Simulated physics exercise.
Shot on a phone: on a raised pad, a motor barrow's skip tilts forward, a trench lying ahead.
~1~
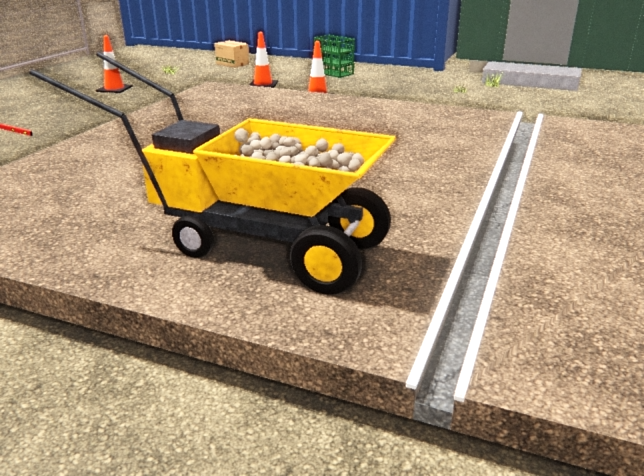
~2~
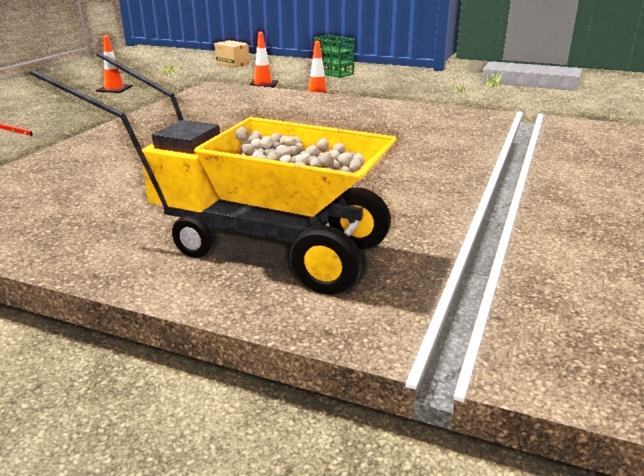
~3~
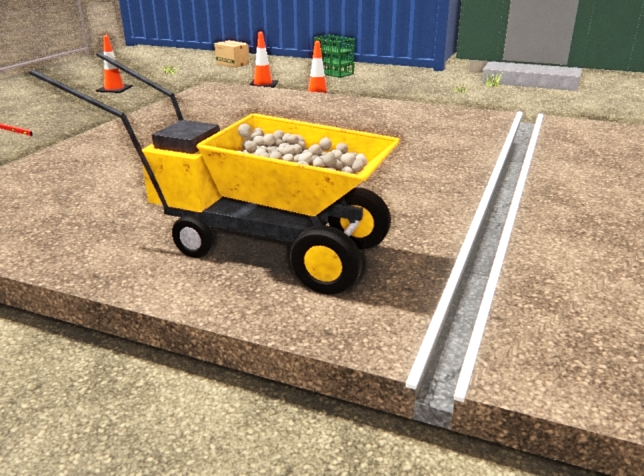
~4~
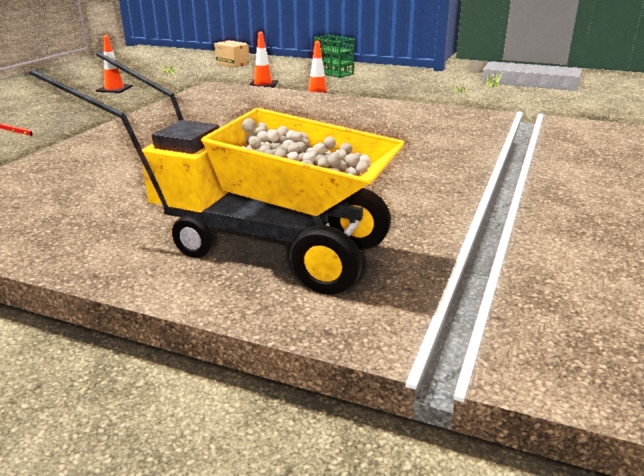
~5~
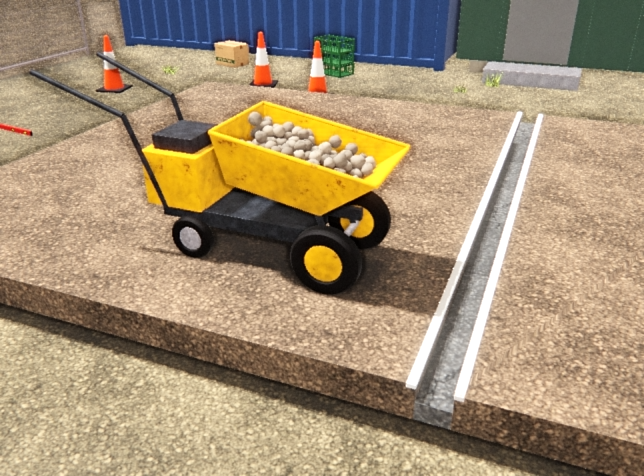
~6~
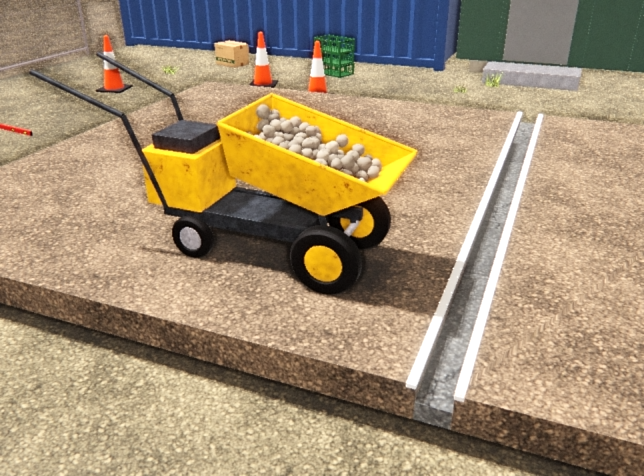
On a raised pad beside a narrow trench, a yellow motor barrow loaded with pale pebbles stayed in place while its skip, level at first, slowly tilted forward to the right.
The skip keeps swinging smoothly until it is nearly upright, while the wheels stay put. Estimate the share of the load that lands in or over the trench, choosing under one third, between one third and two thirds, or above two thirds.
Honestly, the trench gets a third to two-thirds of the load.
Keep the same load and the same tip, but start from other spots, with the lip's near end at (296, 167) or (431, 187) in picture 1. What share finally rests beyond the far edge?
Roughly 0 per cent, then roughly 90 per cent.
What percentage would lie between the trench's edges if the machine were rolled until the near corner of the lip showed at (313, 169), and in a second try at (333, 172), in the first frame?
Okay, so the first one ends at 30 % and the second at 40 %.
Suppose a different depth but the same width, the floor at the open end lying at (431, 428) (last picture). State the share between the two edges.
Roughly 60 in a hundred.
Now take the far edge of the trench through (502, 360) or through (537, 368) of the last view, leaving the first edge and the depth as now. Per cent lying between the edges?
About 80 and 90 per cent.
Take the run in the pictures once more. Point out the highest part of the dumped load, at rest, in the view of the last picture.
Roughly at (467, 277).
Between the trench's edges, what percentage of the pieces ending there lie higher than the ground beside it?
Roughly 50 percent of them.
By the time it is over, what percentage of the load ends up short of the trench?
15 %.
Just after the last frame, skip tipped well over; every one in the skip.
A moment on, skip tipped steeply; the larger part in the skip; just a few short of the trench; about a tenth in or heaped over the trench; just a few falling.
Further on, skip tipped right over; about a tenth in the skip; about a tenth short of the trench; roughly half in or heaped over the trench; roughly a third beyond it.
When it is over, skip tipped right over; about a tenth in the skip; about a tenth short of the trench; roughly half in or heaped over the trench; roughly a third beyond it.
